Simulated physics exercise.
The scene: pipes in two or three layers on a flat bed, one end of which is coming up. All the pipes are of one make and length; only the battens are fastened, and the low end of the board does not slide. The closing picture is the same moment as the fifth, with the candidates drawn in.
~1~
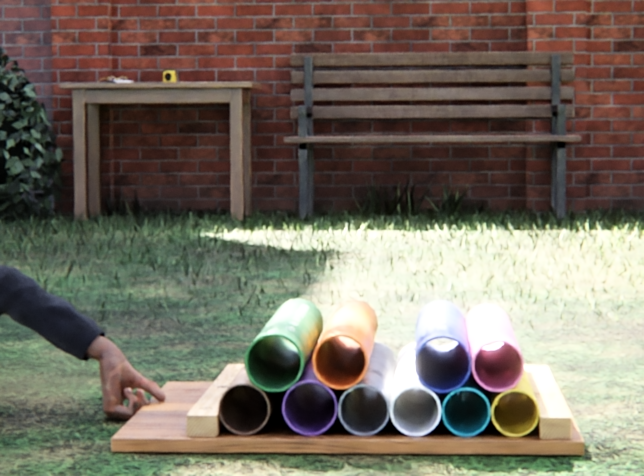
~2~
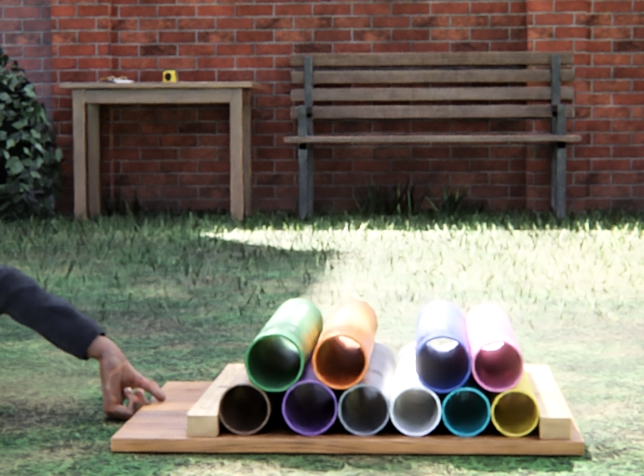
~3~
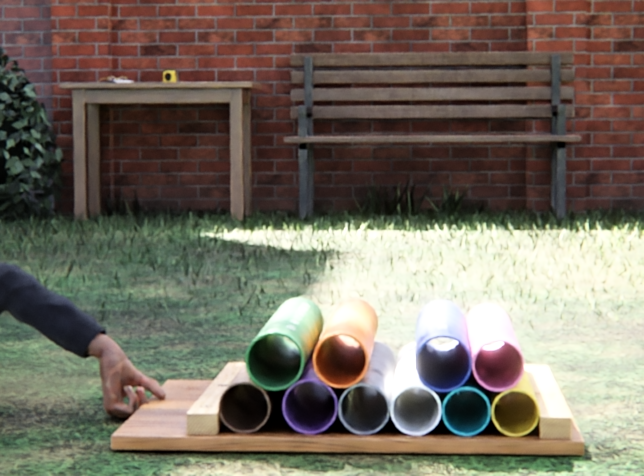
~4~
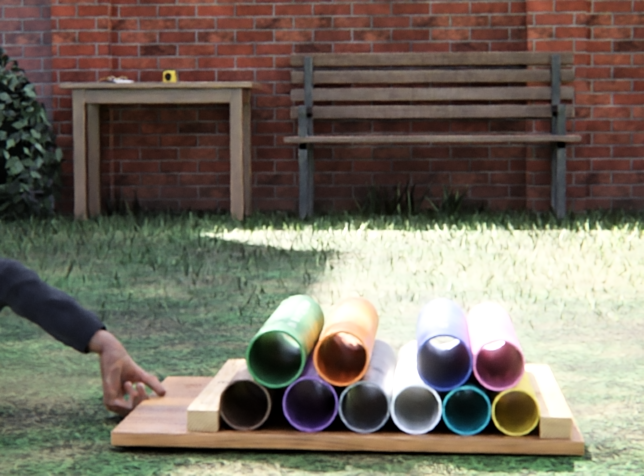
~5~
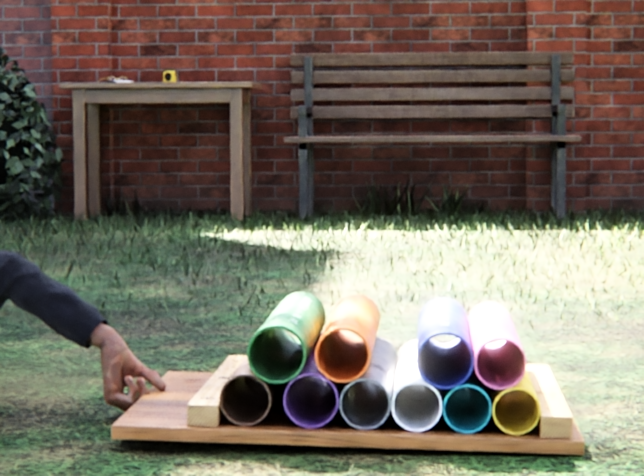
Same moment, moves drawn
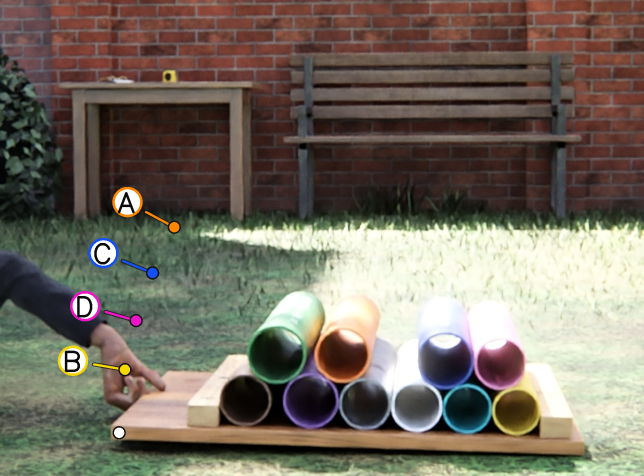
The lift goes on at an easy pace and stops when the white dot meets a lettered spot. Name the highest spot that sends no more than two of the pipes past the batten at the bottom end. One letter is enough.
Up to C.
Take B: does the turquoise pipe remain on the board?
The turquoise pipe: Yes.
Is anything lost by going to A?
At A: Yes.
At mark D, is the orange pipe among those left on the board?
Yes, with D.
On the marked copy, A at (175, 227); B at (125, 370); C at (152, 273); D at (136, 320); the white dot at (119, 433).
Following C. Soon after the start, board at 15°.
Later, board at 22°.
In the end, board at 22°, one over the low batten (pink).
As for the rest, A four over the low batten (blue, green, pink, orange); B none over the low batten; D none over the low batten.
